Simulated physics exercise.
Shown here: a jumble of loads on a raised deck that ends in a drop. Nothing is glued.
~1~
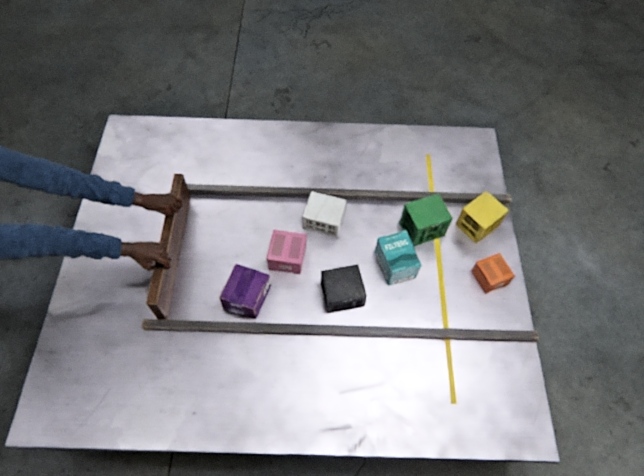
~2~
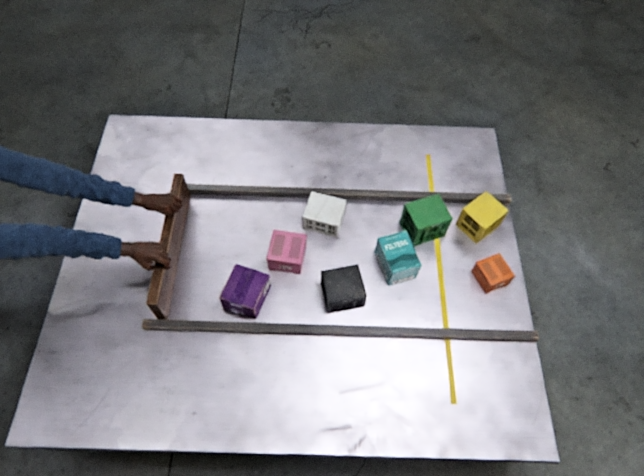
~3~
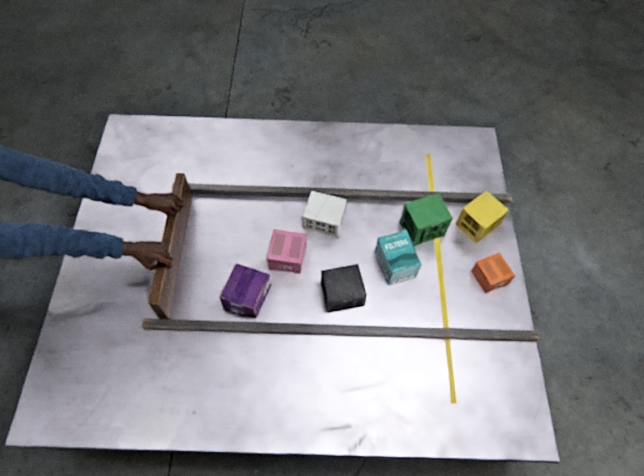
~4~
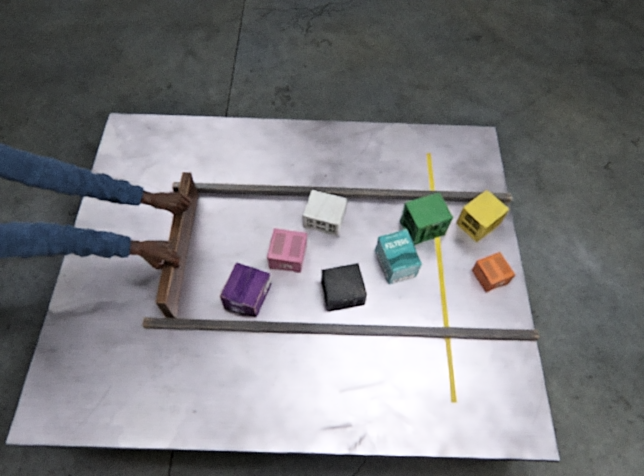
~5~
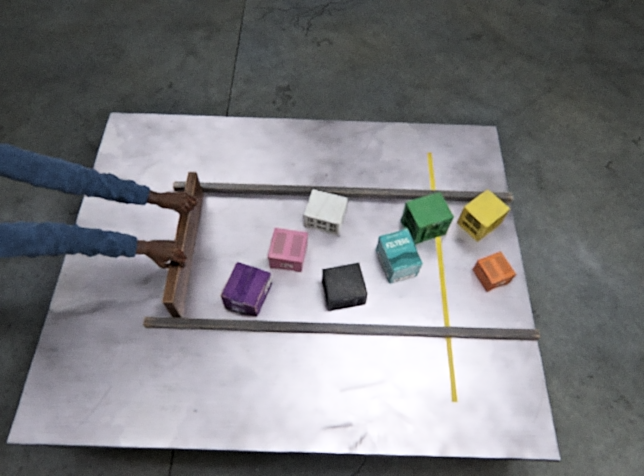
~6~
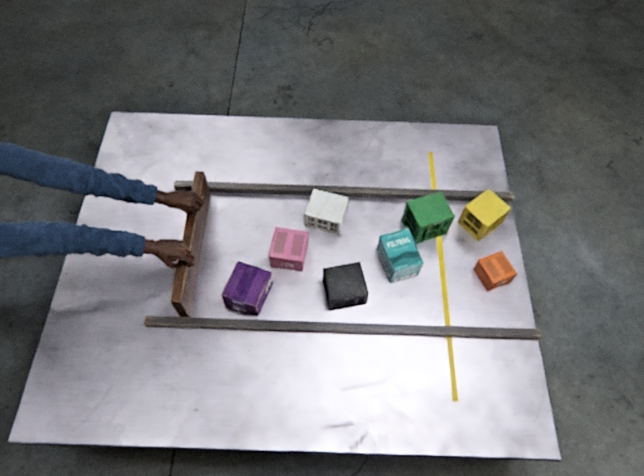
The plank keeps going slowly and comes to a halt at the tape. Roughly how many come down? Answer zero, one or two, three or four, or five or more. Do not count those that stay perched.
One or two.
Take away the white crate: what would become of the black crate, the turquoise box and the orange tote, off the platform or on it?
Outcome: Black crate is not lost; turquoise box is not lost; orange tote ends up off.
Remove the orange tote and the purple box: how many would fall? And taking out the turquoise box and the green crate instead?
Count: 1 (first case); 0 (second).
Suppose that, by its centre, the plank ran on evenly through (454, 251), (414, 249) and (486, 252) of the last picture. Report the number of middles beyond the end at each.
Taking the places in turn, the counts are 2, 0 and 5.
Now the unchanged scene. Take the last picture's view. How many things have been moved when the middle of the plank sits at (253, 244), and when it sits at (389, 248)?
Counts: 1 and 7.
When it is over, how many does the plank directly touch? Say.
3 touch it.
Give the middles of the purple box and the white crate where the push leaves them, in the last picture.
I'd put one at around (466, 292) and the other at around (457, 214).
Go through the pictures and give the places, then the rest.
Orange tote (492, 273); yellow crate (481, 218); green crate (425, 220); plank (171, 244); tape (439, 262), in the first frame.
Yellow crate (481, 218); white crate (324, 215), in the second frame.
Green crate (425, 220); plank (173, 244), in the third frame.
Orange tote (493, 272); pink tote (288, 251), in the fourth frame.
Yellow crate (483, 216); turquoise box (398, 256), in the fifth frame.
Orange tote (494, 271); yellow crate (484, 215); green crate (427, 218); plank (193, 242); tape (441, 260), in the sixth frame.
Soon after, none off yet; orange tote at rest near (494, 271); yellow crate at rest near (484, 215); green crate at rest near (427, 218).
Then, none off yet; orange tote moving near (497, 272); yellow crate moved a little near (496, 213); green crate moved about its own width near (458, 216).
At rest, the number that fall off is one or two; fallen, yellow crate and orange tote.
